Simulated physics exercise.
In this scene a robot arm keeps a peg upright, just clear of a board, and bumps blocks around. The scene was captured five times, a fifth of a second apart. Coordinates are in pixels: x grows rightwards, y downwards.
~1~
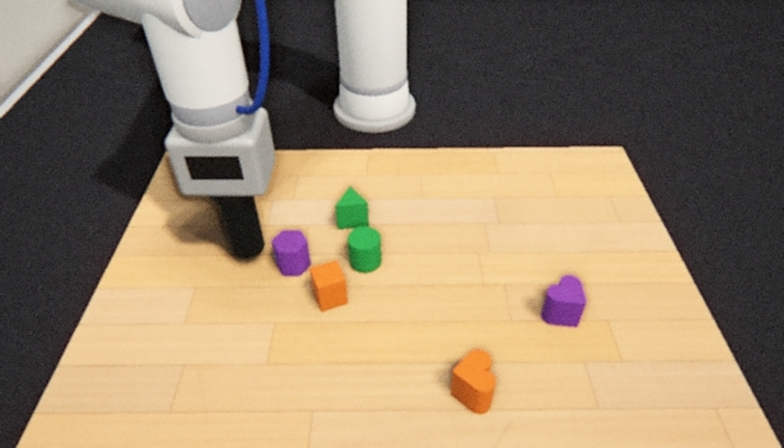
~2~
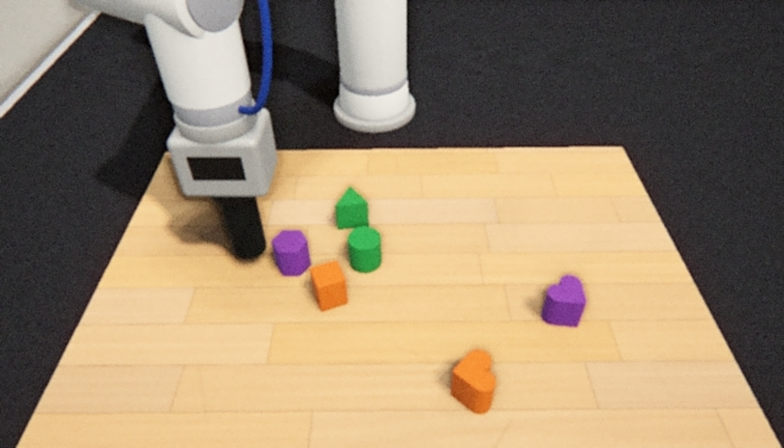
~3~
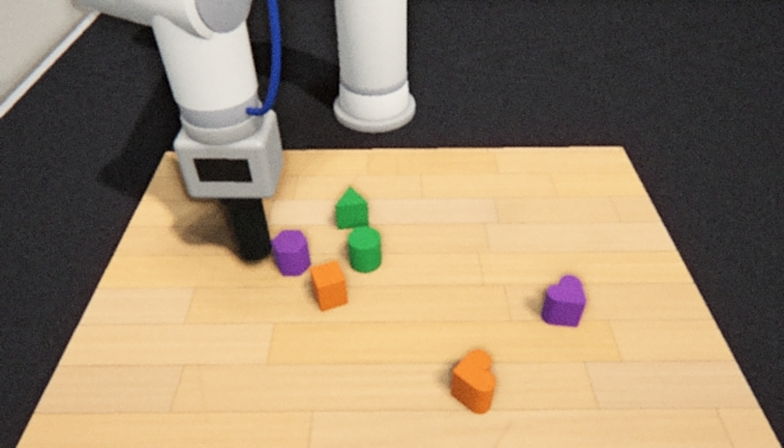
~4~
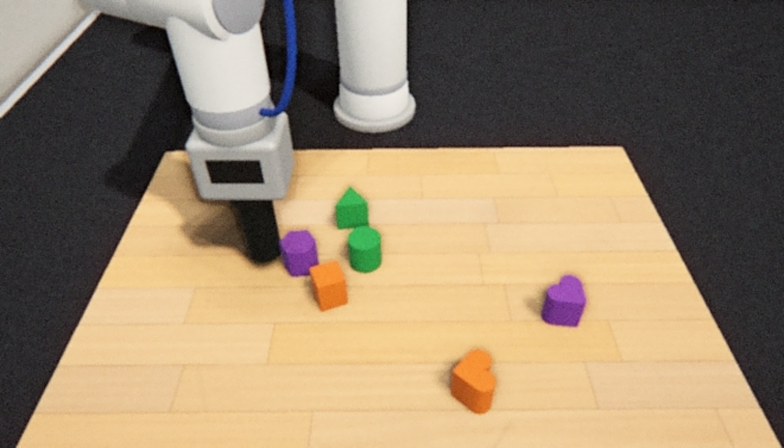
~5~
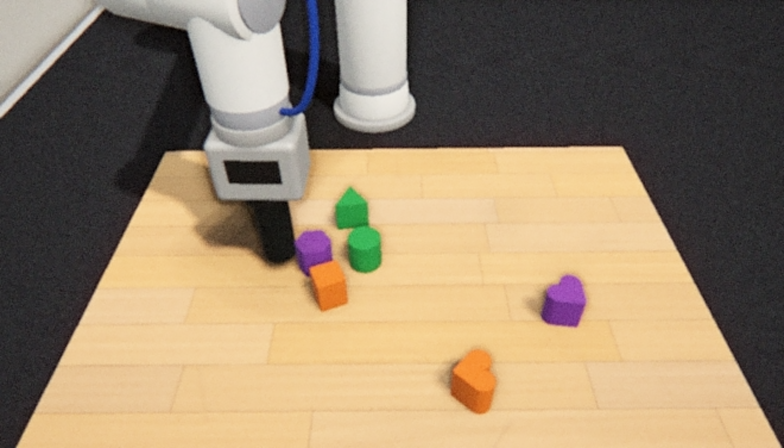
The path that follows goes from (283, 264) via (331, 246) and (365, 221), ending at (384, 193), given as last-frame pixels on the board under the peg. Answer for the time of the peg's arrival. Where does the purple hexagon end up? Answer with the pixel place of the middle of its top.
Its top middle will sit at (347, 239).
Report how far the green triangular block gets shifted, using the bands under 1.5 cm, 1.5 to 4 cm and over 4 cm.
The green triangular block ends up quite far away, over 4 cm.
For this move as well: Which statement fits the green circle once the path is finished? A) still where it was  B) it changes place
Choice B: It changes place.
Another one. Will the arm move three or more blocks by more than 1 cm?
I'd say yes.
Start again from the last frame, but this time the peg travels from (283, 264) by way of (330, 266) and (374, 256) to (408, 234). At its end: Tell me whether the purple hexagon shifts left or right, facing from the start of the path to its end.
Towards the right-hand side.
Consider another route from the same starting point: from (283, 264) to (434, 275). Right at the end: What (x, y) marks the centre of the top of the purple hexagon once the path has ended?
For the centre of its top, I'd go with (455, 231).
On the path given first. One third of the way, peg (329, 234); purple hexagon (347, 239), turned 85° clockwise; green circle (381, 241).
Two thirds of the way, peg (365, 209); purple hexagon (347, 239), turned 85° clockwise; green triangular block (364, 180); green circle (382, 242).
At the end, peg (384, 181); purple hexagon (347, 239), turned 85° clockwise; orange four-sided block still; green triangular block (372, 156), turned 30° anticlockwise; green circle (382, 242).
